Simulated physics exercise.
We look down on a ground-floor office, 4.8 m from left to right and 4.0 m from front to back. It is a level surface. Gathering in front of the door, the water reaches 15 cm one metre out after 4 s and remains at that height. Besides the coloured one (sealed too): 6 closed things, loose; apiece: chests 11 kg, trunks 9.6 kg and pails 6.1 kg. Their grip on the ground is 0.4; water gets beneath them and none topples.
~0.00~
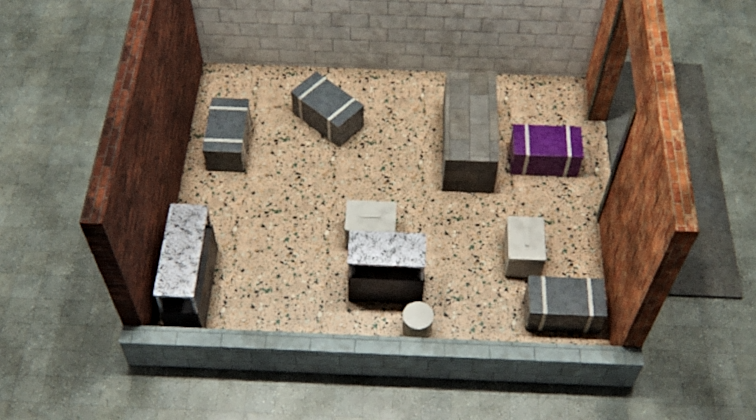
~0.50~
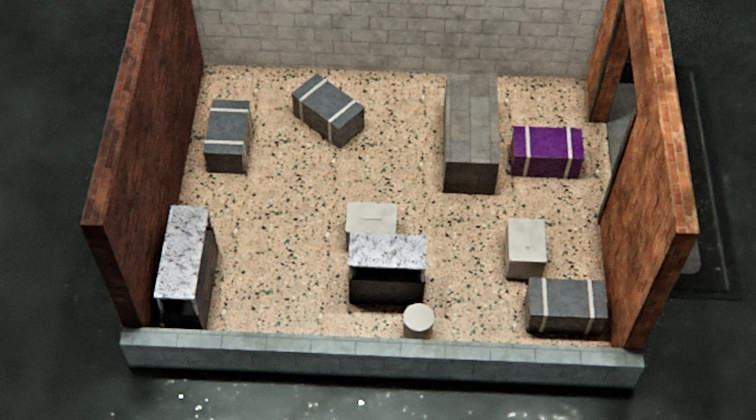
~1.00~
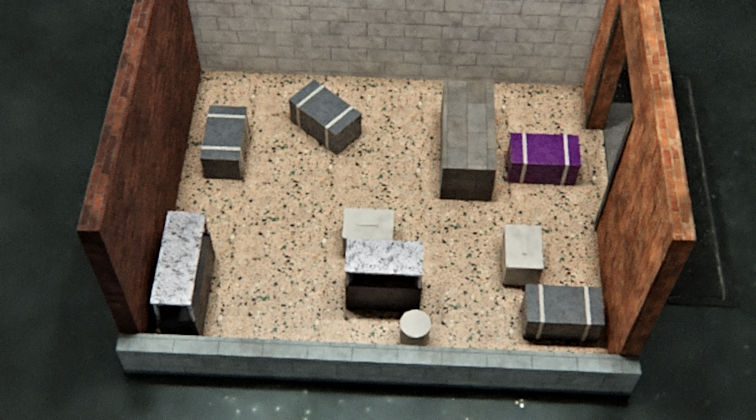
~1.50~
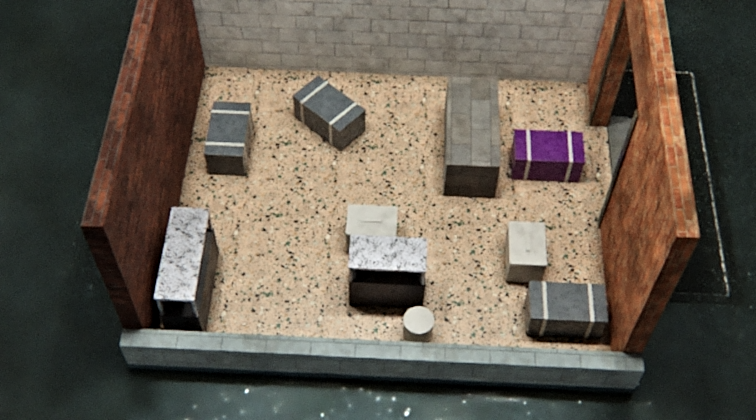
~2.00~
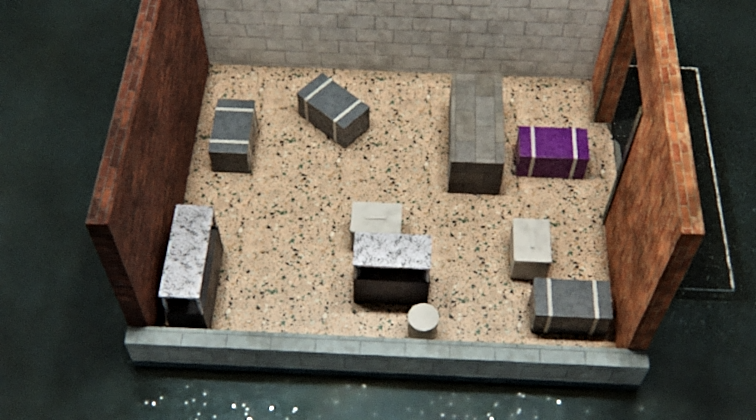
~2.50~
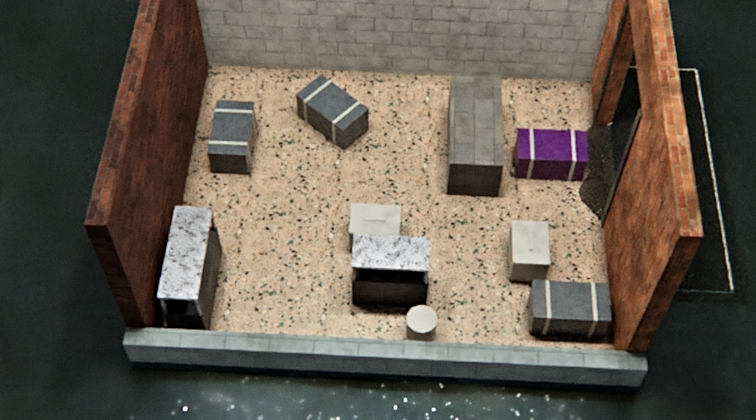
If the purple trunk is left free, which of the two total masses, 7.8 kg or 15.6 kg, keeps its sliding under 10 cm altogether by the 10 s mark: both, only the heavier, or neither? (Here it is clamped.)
Neither does.
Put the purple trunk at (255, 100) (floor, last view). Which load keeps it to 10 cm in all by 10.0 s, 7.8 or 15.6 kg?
It turns out that both loads succeed.
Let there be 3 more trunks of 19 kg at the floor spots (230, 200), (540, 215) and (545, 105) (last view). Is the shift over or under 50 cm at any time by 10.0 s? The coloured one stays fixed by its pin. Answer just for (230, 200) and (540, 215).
In the order given, within the mark and then beyond the mark.
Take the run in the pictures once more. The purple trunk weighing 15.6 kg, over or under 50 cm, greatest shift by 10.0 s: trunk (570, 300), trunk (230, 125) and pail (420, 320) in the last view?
Well, that's below half a metre, below half a metre, and below half a metre.
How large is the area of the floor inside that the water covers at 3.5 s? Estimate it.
I'd estimate close to 1.5 m2.
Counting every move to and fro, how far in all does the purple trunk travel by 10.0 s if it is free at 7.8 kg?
60 cm in all.
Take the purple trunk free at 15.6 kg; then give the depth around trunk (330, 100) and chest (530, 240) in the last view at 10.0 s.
Some 3 cm at the first, some 8 cm at the second.
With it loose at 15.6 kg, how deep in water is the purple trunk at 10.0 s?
8 cm, roughly.
After 3.5 s the purple trunk would be 17 cm from its start with 7.8 kg and 8 cm from its start with 15.6 kg; 3 cm of water round it then.
After 4.5 s the purple trunk would be 20 cm from its start with 7.8 kg and 20 cm from its start with 15.6 kg; 6 cm of water round it then.
After 7.0 s the purple trunk would be 20 cm from its start with 7.8 kg and 20 cm from its start with 15.6 kg; 10 cm of water round it then.
After 10.0 s the purple trunk would be 47 cm from its start with 7.8 kg and 64 cm from its start with 15.6 kg; 8 cm of water round it then.
